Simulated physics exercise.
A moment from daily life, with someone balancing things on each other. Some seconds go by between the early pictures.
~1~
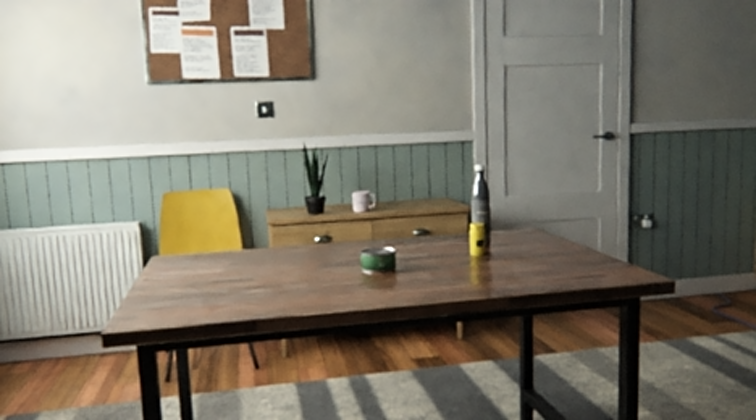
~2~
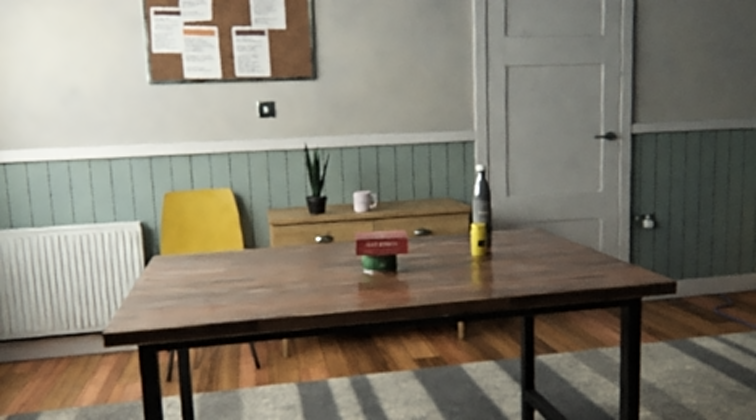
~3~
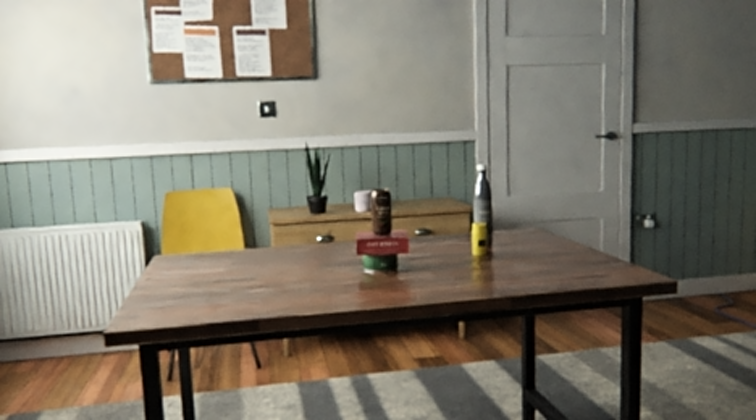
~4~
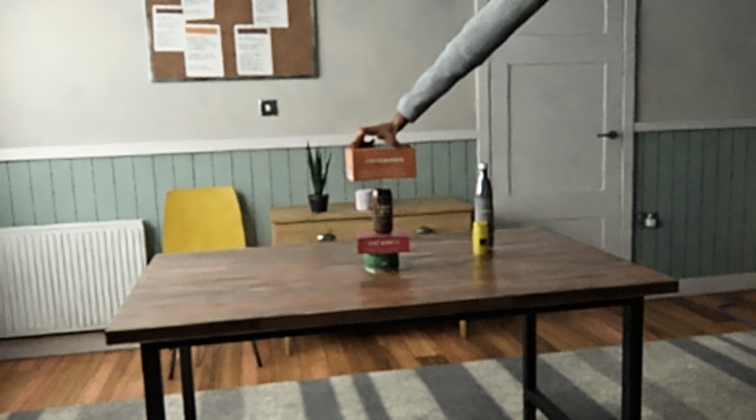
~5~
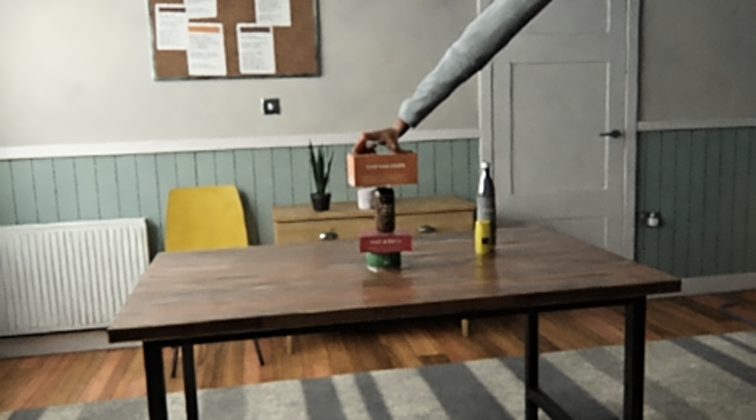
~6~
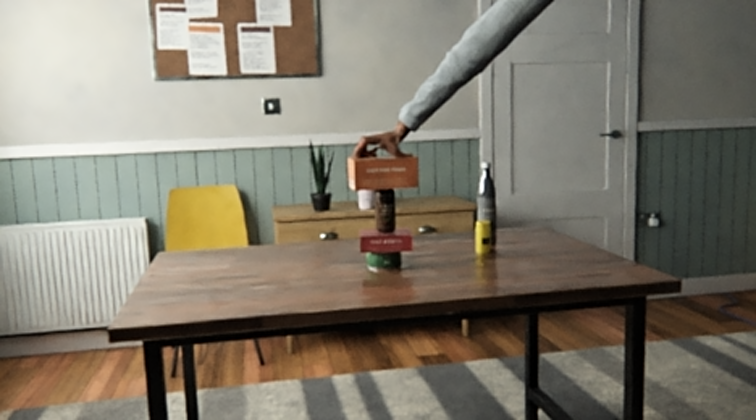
A stack grows from a green tub, red packet and brown can as a hand lowers an orange box onto it.
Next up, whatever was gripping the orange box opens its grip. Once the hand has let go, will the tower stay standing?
Nothing topples.
Then, 0.50 s past the last view, nothing moves.
Then, 1.30 s past the last view, orange box resting near (382, 173).
Finally, all 6 still in place. Final places as the last picture's camera would see them, orange box near (382, 173). The pile keeps its balance.
